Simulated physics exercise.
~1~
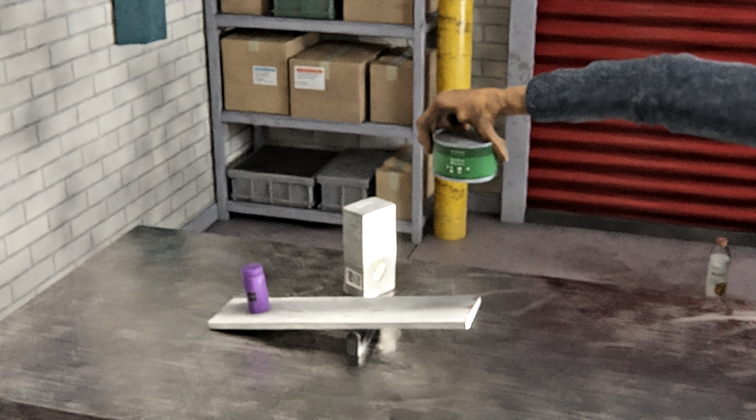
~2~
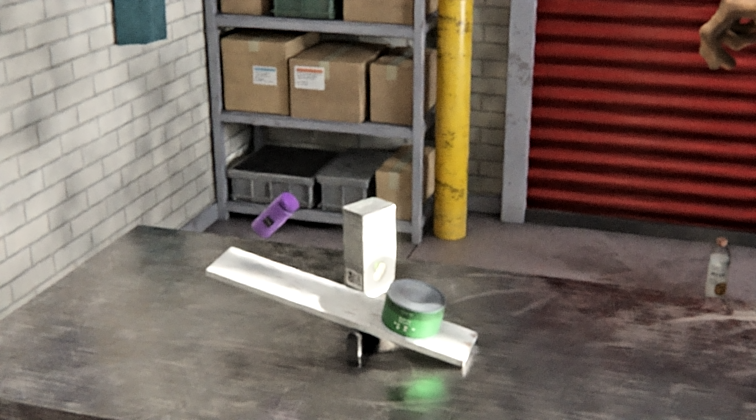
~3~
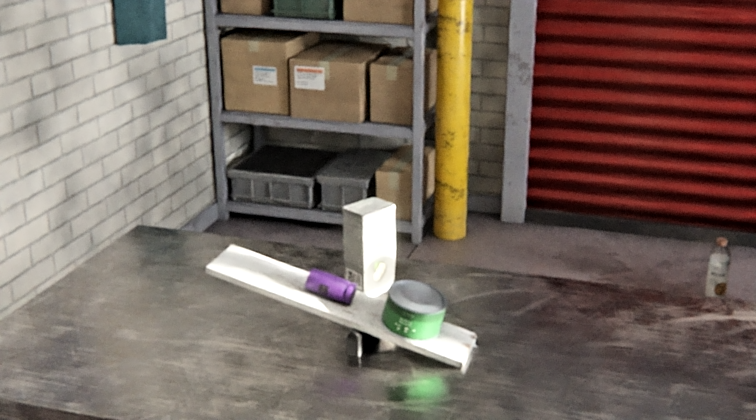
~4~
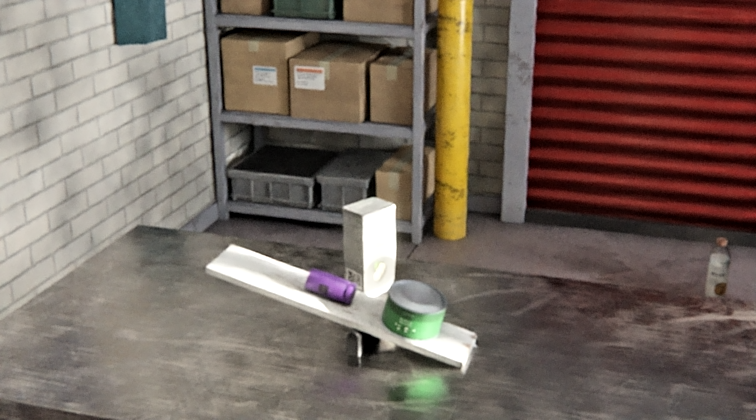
A hand reaches in from the right, holding a green tub above the raised right end of a white plank balanced on a dark table, seen from slightly above in a storeroom with shelves and a red shutter. A purple shaker leans on the plank's low left end, and a grey carton stands upright near the middle. The hand lets go and draws back as the tub lands and the plank tips down to the right. The shaker flies up, then comes down on its side beside the tub. The plank stays tilted, with the carton still standing.
